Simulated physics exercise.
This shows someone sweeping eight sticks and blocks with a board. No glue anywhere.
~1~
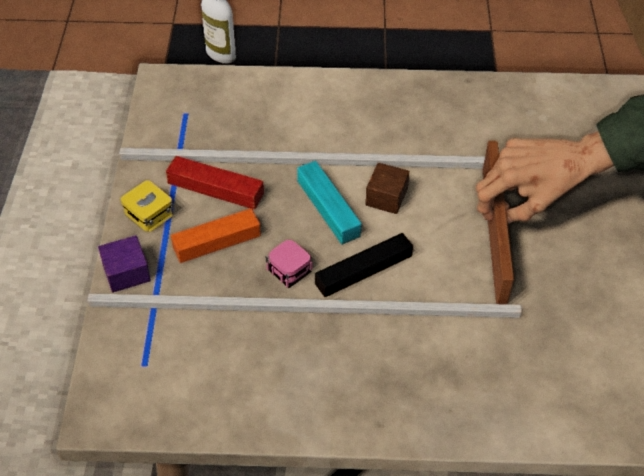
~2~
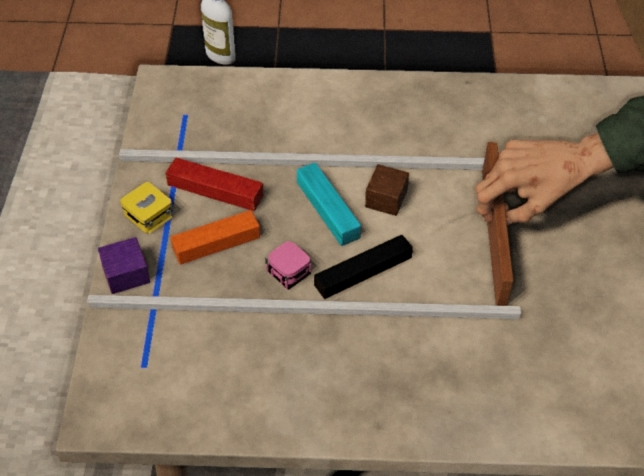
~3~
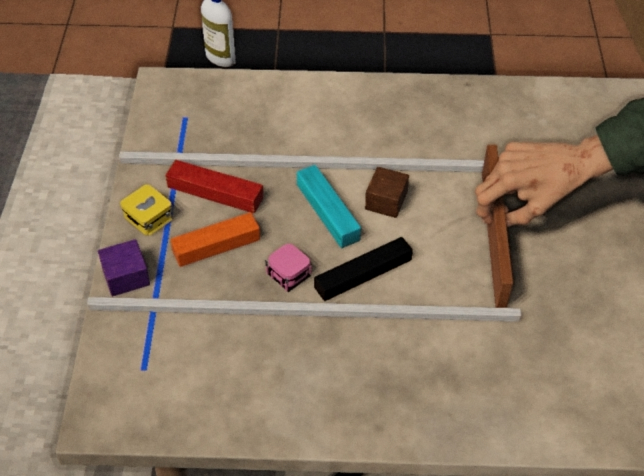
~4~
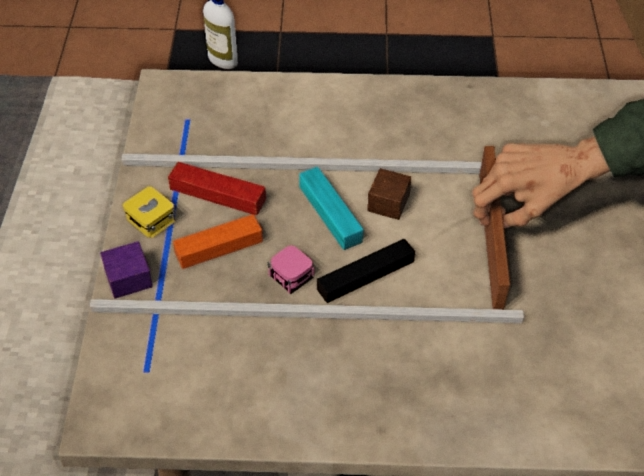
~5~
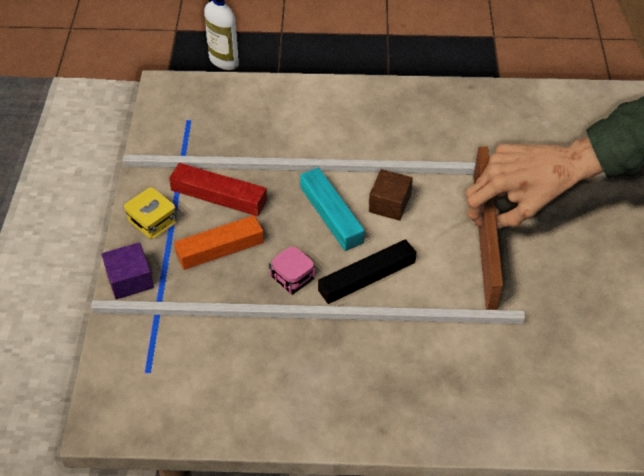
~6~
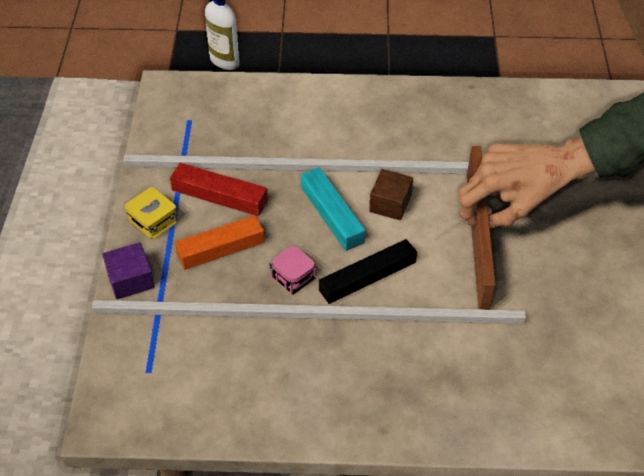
A hand in a dark green sleeve slides an upright brown board slightly left between two pale rails on a stone-like tabletop, seen from above beside a tiled floor with a bottle. Left of the board lie brown, pink, yellow and purple blocks and black, turquoise, red and orange bars, near a blue line. The pieces stay in place on the tabletop while the view shifts very slightly.
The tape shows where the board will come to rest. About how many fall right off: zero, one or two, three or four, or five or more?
Outcome: The number that fall off is three or four.
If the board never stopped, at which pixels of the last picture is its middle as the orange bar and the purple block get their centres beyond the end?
Its middle is around (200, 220) and around (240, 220).
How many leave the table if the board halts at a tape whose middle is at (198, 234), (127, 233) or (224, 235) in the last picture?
Try by try, 3, 7 and 1.
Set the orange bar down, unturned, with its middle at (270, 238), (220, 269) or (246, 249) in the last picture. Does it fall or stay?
In turn it tumbles off; is lost; tumbles off.
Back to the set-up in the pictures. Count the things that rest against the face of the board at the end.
It touches 2.
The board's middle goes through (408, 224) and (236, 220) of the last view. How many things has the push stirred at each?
By then 2, and 8.
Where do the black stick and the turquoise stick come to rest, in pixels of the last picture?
The black stick at (118, 271), the turquoise stick at (128, 208).
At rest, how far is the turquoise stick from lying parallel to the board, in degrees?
About 25°.
A little later, none off yet; purple block at rest near (129, 271); yellow case at rest near (152, 214); red bar at rest near (219, 189).
Next, none off yet; purple block at rest near (129, 271); yellow case at rest near (152, 214); red bar shifted a little near (194, 187).
Later still, none off yet; purple block tilted well over near (73, 296); yellow case shifted about its own width near (115, 215); red bar shifted about its own width near (121, 181).
When it is over, the number that fall off is three or four; down, orange bar, red bar, yellow case and purple block.
